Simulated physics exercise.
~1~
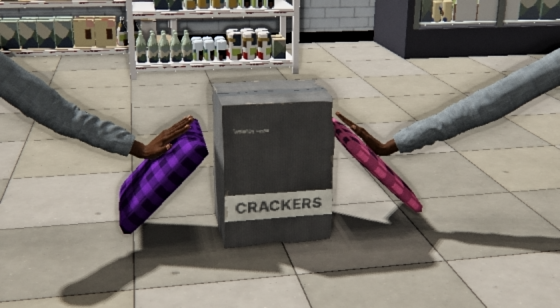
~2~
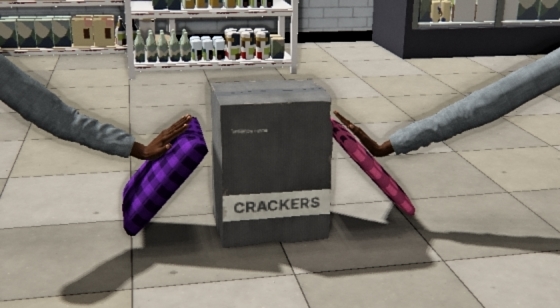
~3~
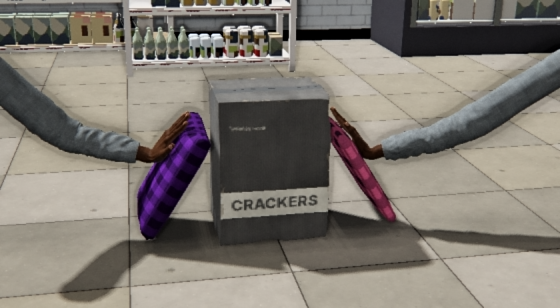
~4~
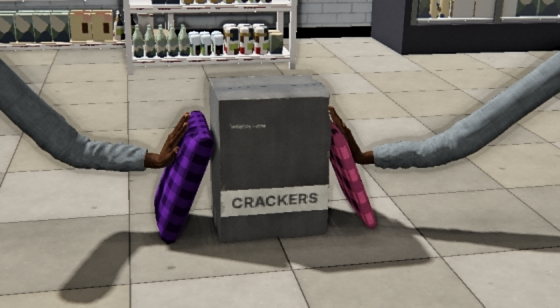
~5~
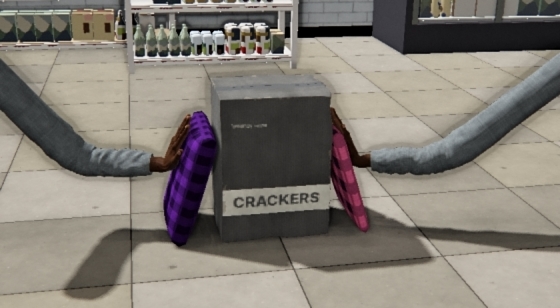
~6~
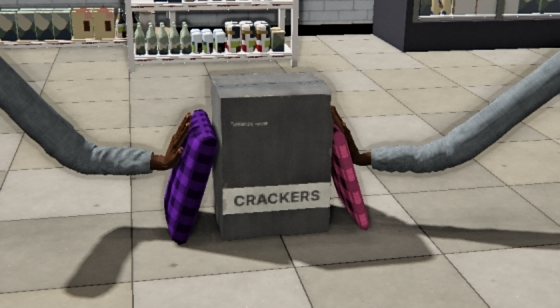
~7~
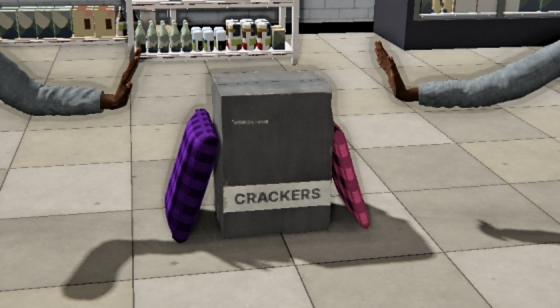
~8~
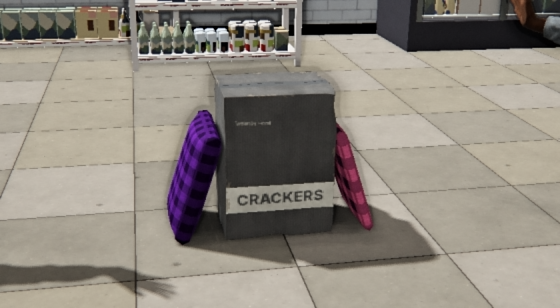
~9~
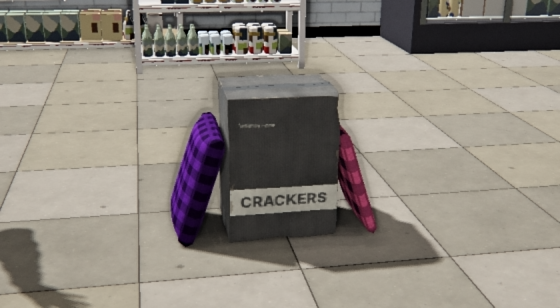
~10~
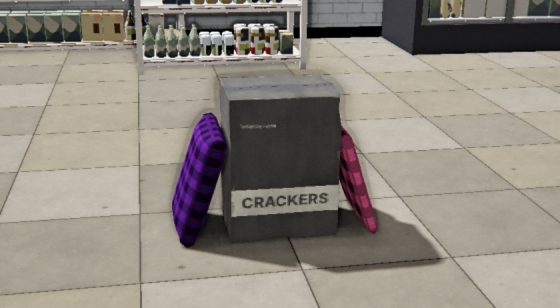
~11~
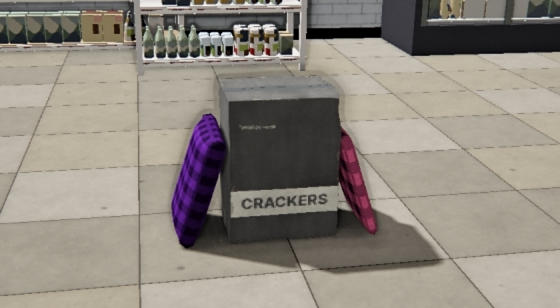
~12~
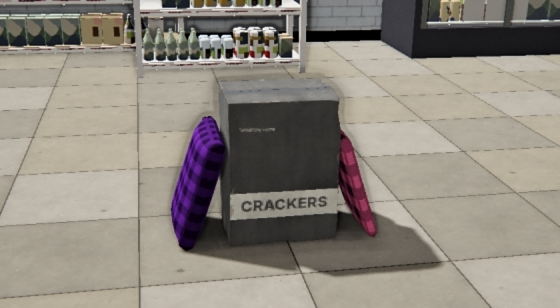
A purple checked cushion and a pink checked seat pad, held by two hands in grey sleeves, tilt toward a dark grey box marked "CRACKERS" on the pale tiled floor of a shop. The gently swaying view looks slightly down, with stocked shelves behind. The hands press the purple cushion in from the left and the pink pad in from the right until both stand steeply against the box. The palms then let go and draw back out of sight. The box stays put, and both cushion and pad remain leaning against its sides.
